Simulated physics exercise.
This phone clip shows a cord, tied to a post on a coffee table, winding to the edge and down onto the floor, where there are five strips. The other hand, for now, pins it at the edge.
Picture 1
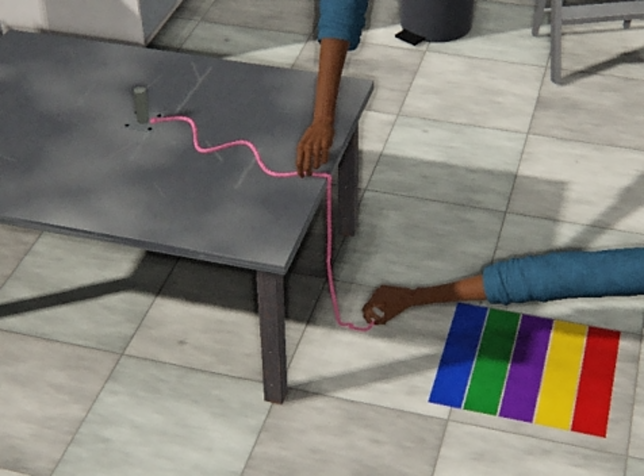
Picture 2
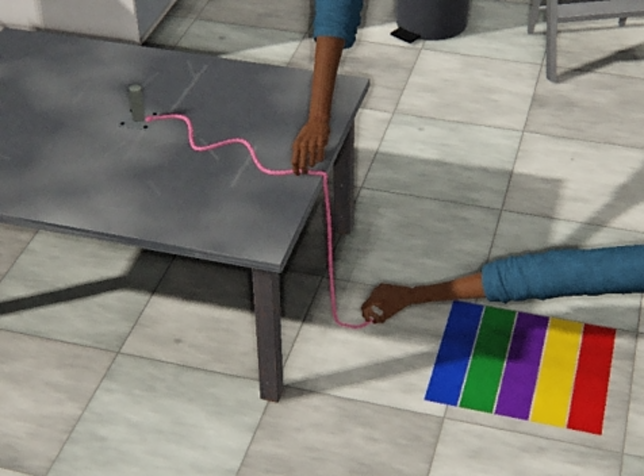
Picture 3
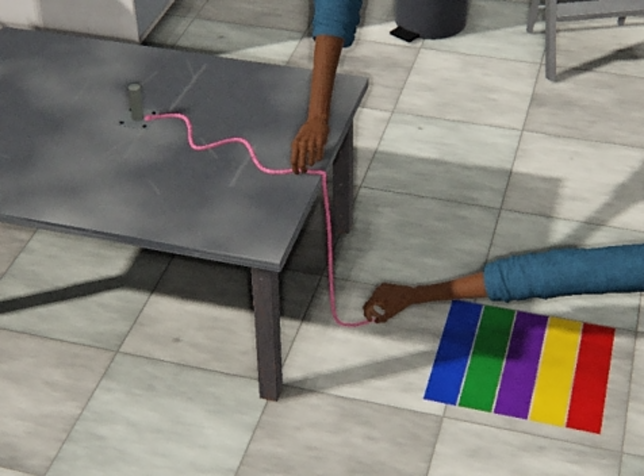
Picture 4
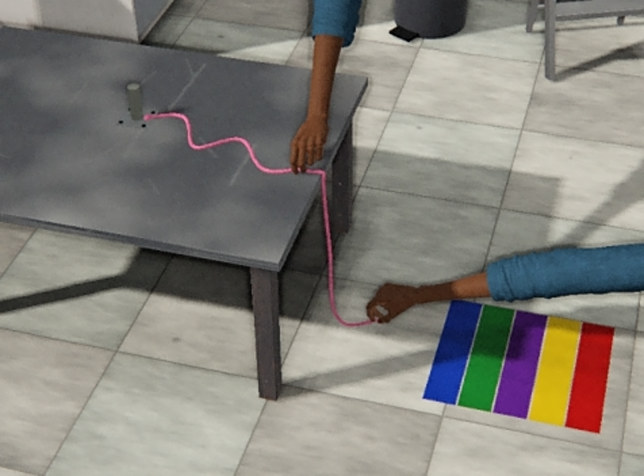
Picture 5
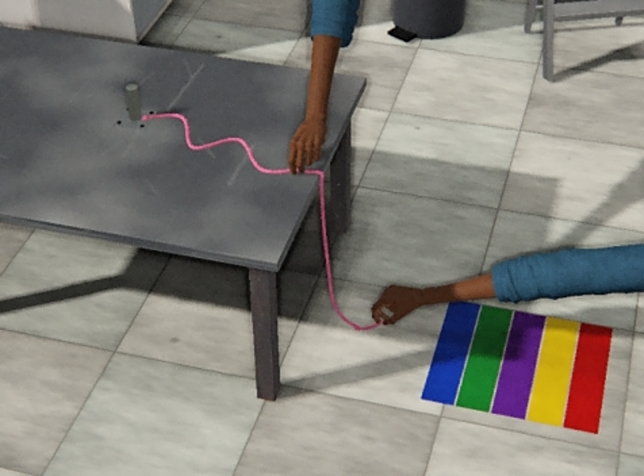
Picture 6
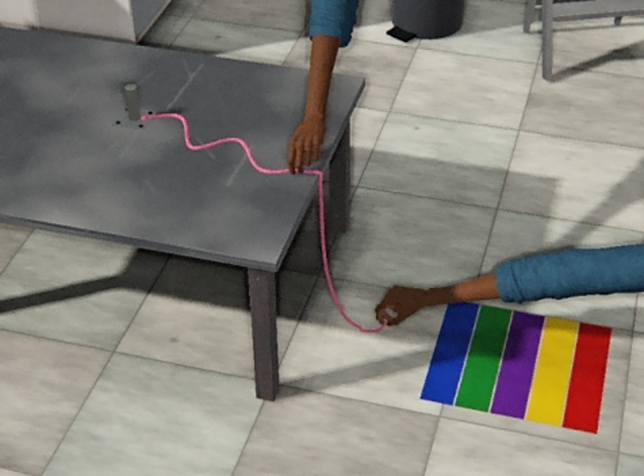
Two hands in blue sleeves work with a pink cord at a dark grey table, seen from above at an angle in a room with a pale tiled floor. The cord winds from a small grey post to the table's edge, where one hand pins it, and hangs to the other hand beside blue, green, purple, yellow and red strips. The lower hand holds nearly still, then moves slightly right with the cord's end, while the view shifts very slightly.
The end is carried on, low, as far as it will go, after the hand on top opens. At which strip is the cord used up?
At the yellow one.
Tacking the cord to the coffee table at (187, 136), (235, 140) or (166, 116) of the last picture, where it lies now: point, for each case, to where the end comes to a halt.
About (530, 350), (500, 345) and (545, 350).
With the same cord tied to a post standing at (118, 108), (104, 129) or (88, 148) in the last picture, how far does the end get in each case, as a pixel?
In order, it comes out close to (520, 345), (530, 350) and (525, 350).
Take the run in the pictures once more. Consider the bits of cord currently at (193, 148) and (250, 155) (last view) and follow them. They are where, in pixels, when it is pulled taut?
(227, 143) and (295, 162), roughly.
A little later, end near (481, 340); over green.
Next, end near (525, 348); over purple.
When it is tight, end near (552, 353); over yellow. Over yellow.
